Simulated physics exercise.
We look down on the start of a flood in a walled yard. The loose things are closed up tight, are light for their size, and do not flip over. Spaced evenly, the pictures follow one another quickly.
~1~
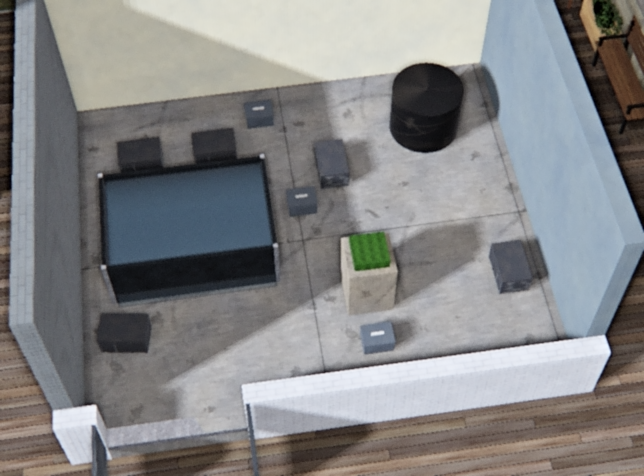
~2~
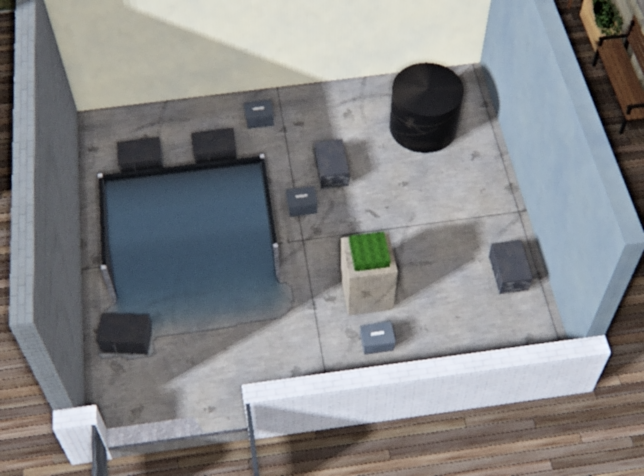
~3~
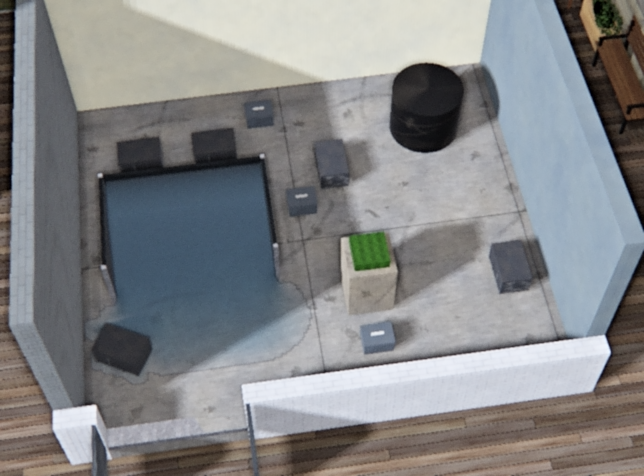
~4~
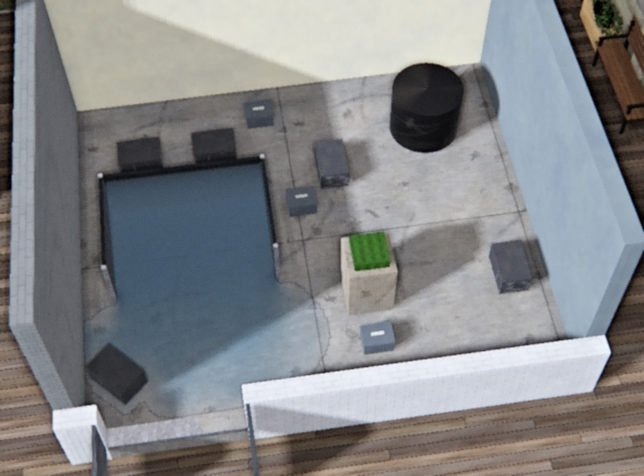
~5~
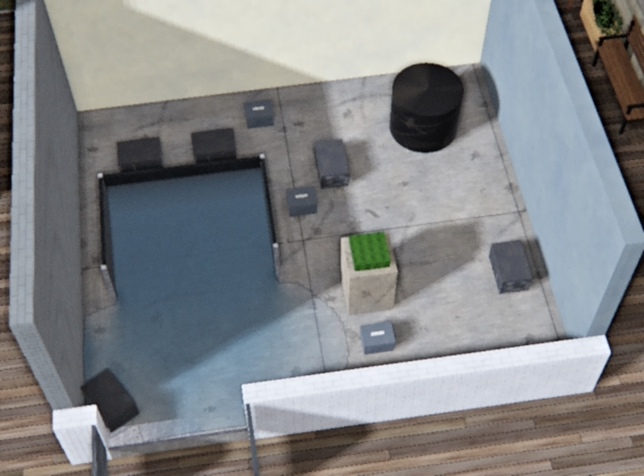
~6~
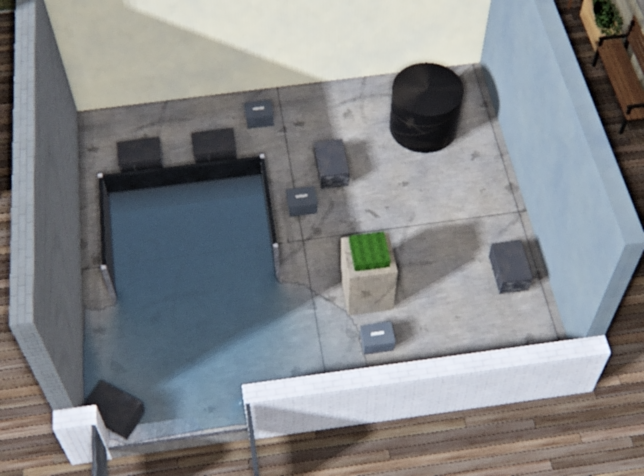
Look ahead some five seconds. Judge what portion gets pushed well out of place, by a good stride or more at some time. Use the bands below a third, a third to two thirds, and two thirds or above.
It falls a third to two thirds.
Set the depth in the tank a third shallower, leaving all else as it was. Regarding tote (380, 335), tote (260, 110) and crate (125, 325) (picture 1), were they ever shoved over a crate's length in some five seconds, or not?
Object 1: Passed the mark. Object 2: Stayed below the mark. Object 3: Passed the mark.
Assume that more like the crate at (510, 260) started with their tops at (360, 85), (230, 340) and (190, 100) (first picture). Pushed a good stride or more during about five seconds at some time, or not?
In order: Hardly budges, shoved clear, then hardly budges.
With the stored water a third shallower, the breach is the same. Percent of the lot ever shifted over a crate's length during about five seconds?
I'd put it near 20 per cent of the loose things.
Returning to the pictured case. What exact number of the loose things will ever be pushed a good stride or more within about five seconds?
3.
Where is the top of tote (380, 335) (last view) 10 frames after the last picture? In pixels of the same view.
Near (395, 309).
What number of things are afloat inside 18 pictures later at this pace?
That makes 1.
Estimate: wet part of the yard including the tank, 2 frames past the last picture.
30 per cent, roughly.
A moment on, 1 of 8 are well off their spots; 1 afloat.
Next, 1 of 8 are well off their spots; 0 afloat.
Later, 2 of 8 are well off their spots; 1 afloat.
In the end, 3 of 8 are well off their spots, and 3 have been at some point; 1 afloat.
